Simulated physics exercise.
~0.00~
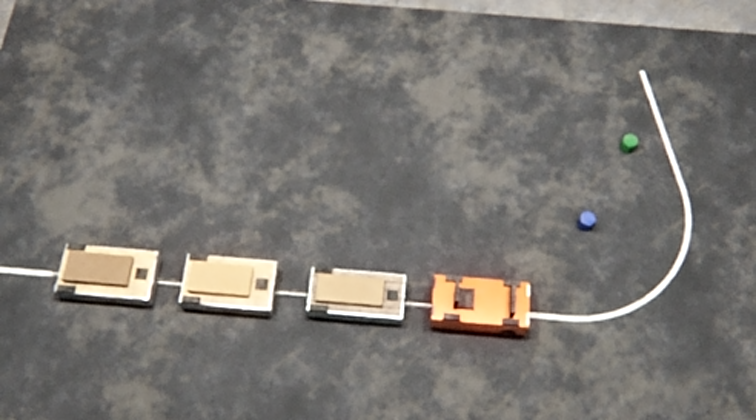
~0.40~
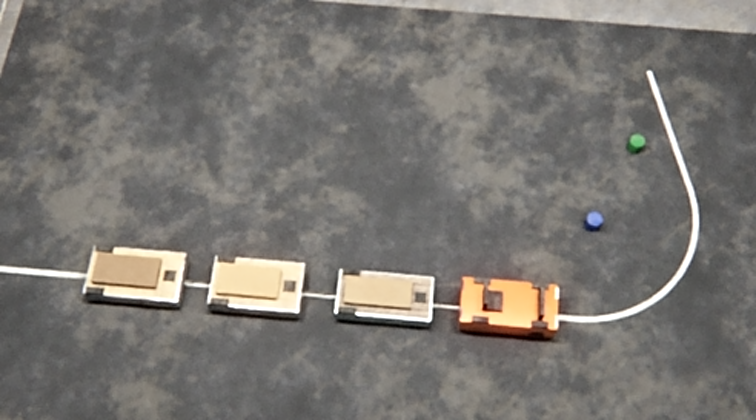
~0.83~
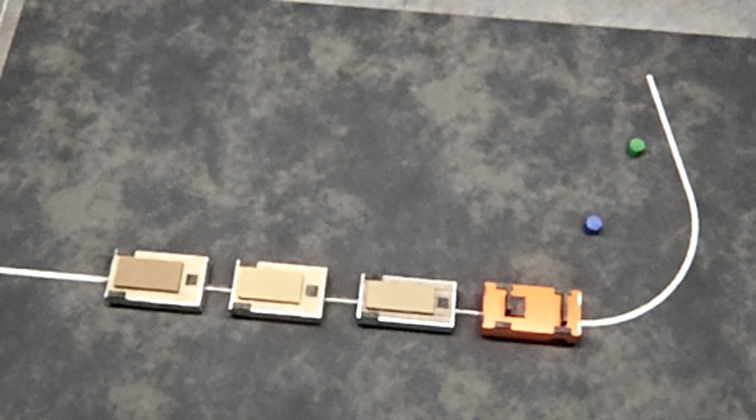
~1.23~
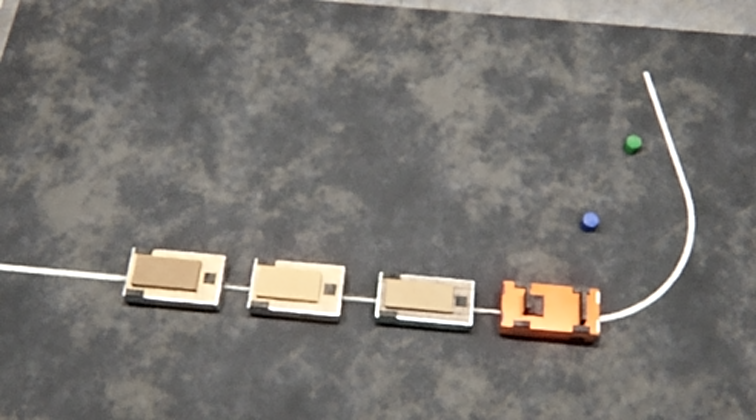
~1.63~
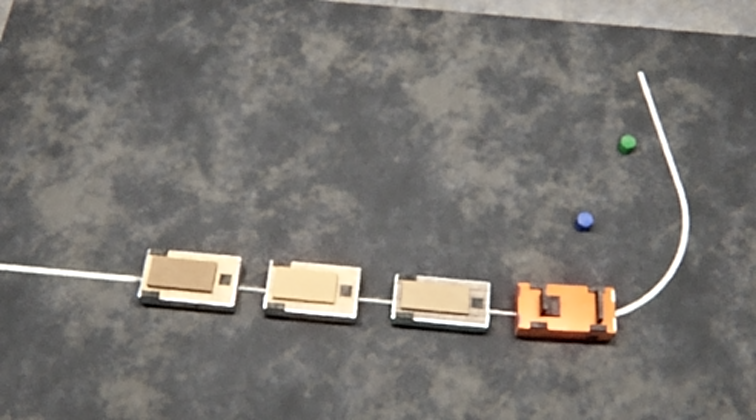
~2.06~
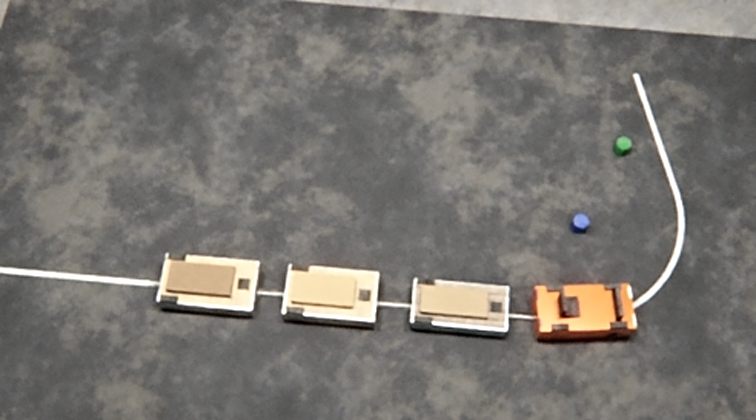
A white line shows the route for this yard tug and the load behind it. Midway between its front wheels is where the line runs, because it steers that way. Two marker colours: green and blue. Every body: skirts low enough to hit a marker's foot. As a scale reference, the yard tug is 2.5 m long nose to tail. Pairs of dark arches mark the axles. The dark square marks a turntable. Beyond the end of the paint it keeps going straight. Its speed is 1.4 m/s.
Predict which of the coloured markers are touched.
Most likely green gets run into. Most likely blue gets run into.
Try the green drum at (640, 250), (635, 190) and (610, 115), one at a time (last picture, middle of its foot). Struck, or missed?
Results in order - collision, collision, collision.
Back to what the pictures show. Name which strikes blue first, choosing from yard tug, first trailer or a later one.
The first contact with blue comes from some trailer farther back.
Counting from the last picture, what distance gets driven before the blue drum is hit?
Contact happens once about 13.0 m more has been driven.
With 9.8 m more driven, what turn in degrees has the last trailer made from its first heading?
The last trailer is now at about 15 degrees to its starting heading.
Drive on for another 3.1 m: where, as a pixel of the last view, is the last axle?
The axle sits near (281, 287).
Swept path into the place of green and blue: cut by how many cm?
Green about 60 and blue about 15.
By 5.8 s, the last axle is at (347, 293) of the last picture, on the line.
By 10.8 s, the last axle is at (560, 275) of the last picture, 105 cm off the line; the second trailer has hit green.
By 11.4 s, the last axle is at (581, 260) of the last picture, 145 cm off the line; the third trailer has hit blue.
By 16.9 s, the last axle is at (625, 46) of the last picture, 30 cm off the line; 2 of 2 struck in all.
